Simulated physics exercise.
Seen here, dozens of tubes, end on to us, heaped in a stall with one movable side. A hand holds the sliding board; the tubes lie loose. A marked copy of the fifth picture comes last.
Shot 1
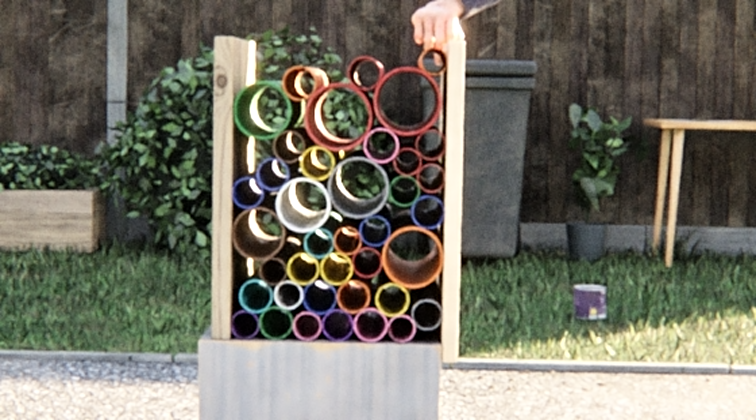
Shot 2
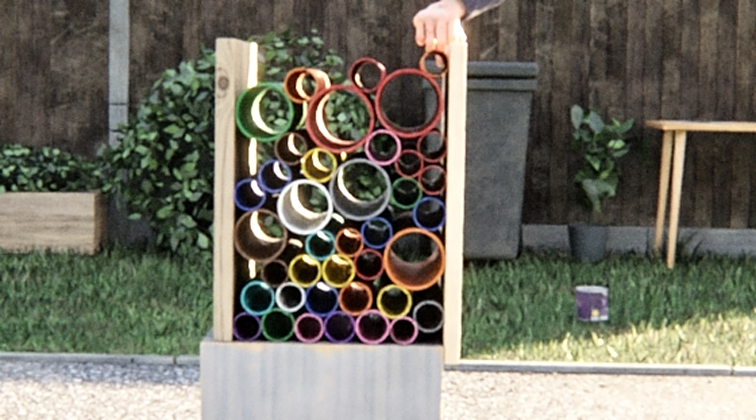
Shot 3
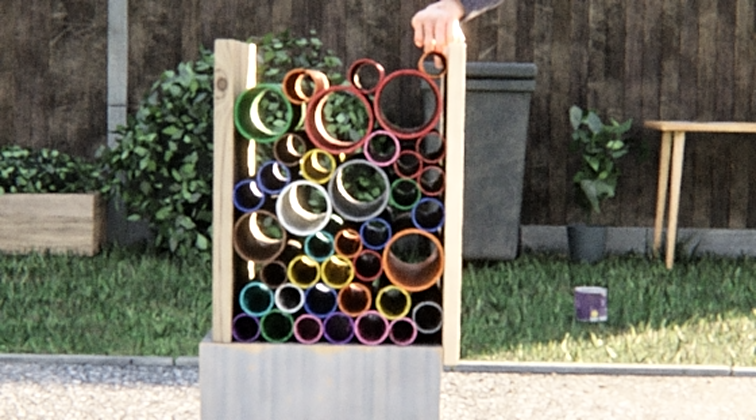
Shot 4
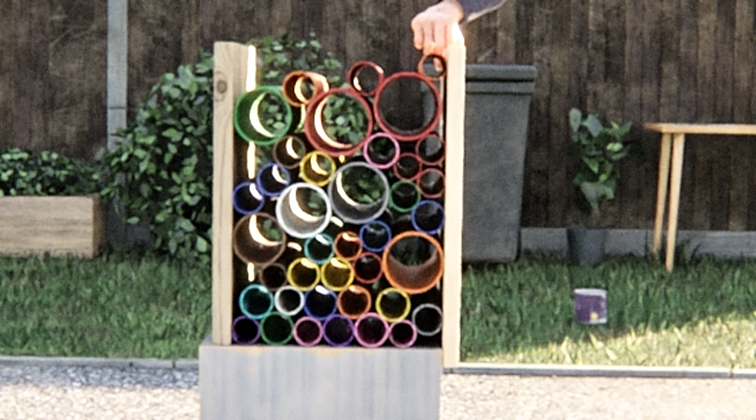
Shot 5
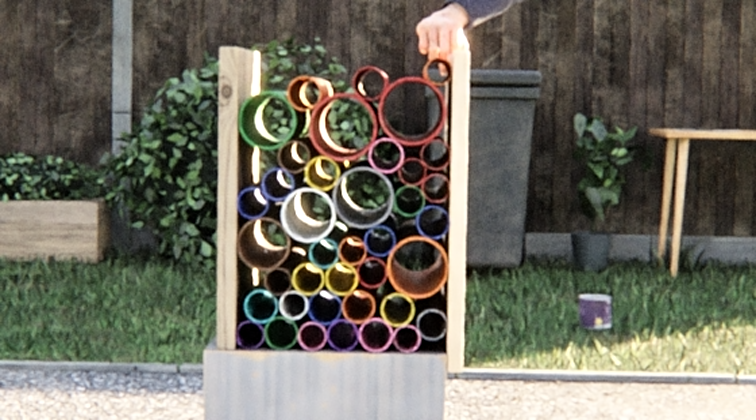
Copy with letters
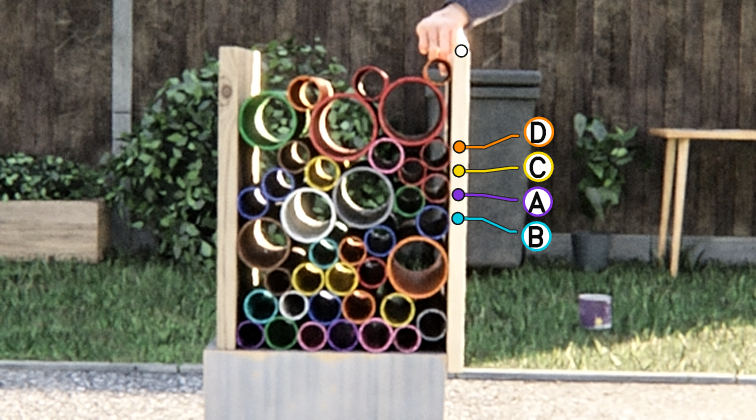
Colourful tubes lying stacked between upright wooden boards in a garden, barely moving, while a hand grips the right board's top.
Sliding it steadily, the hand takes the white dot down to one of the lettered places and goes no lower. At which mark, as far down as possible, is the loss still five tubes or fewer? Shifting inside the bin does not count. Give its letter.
At most to A.
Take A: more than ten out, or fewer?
It loses fewer than ten.
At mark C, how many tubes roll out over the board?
It comes to one.
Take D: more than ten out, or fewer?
Fewer than ten.
On the marked copy, A at (458, 194); B at (458, 218); C at (459, 171); D at (459, 147); the white dot at (461, 51).
Taking A. A third of the way, top of the board (452, 114).
Two thirds of the way, top of the board (451, 185).
When it is over, top of the board (451, 194), four out over the board.
As for the rest, B more than five out over the board; C one out over the board; D one out over the board.
